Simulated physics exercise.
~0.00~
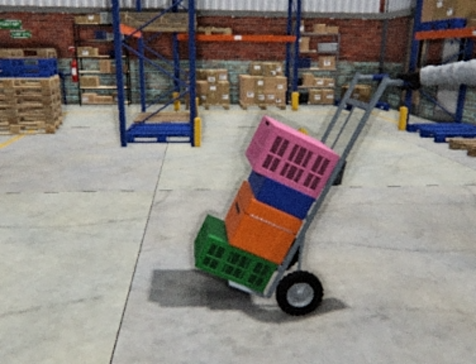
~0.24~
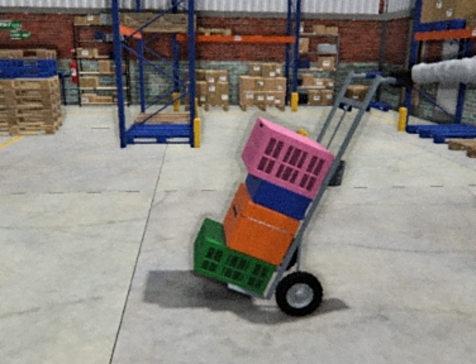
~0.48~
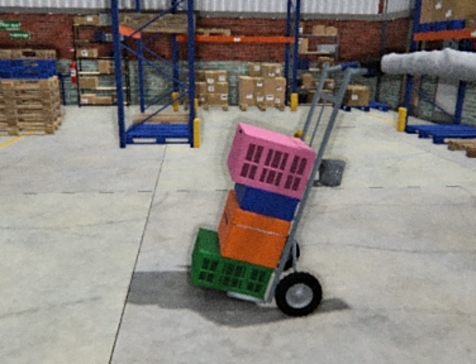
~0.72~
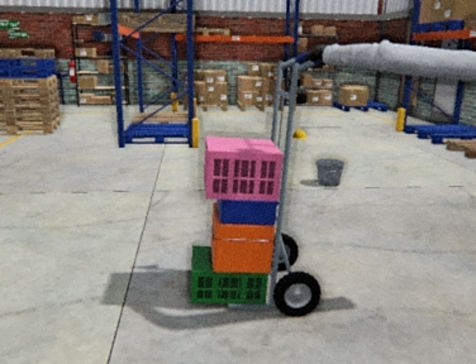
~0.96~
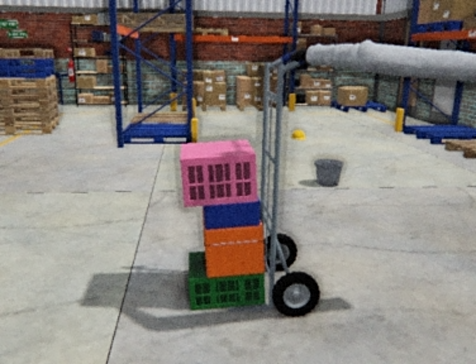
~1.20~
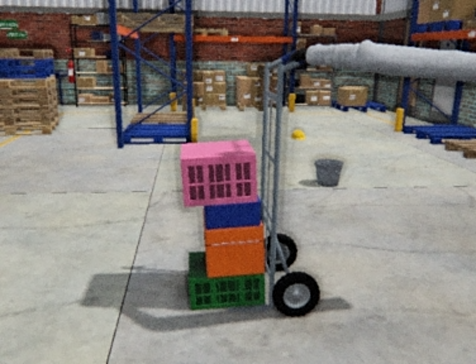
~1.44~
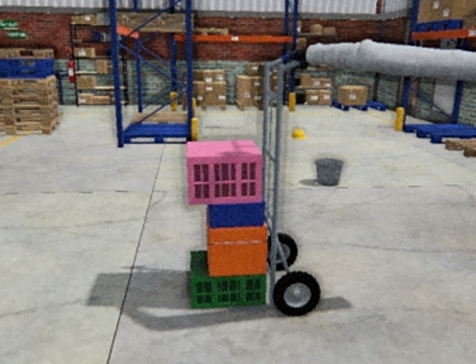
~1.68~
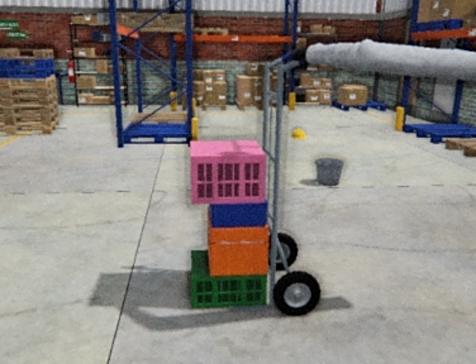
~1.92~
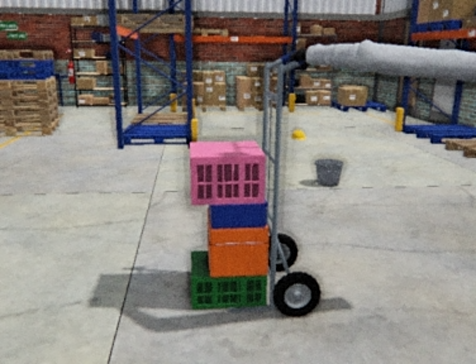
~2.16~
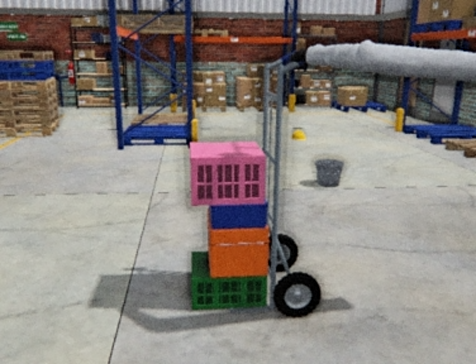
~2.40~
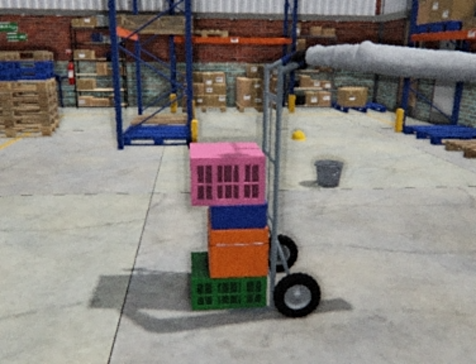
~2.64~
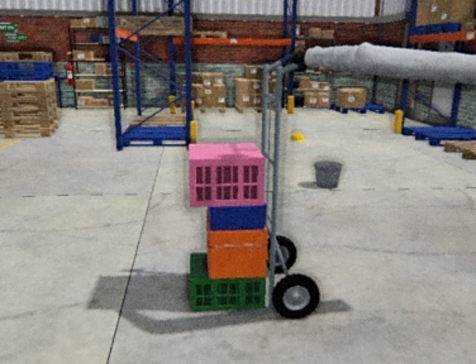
A tilted hand truck stacked with a pink crate, blue tote, orange toolbox and green crate swung upright in a warehouse, and the load tipped slightly left off it before rocking back, ending still stacked and standing against the truck.
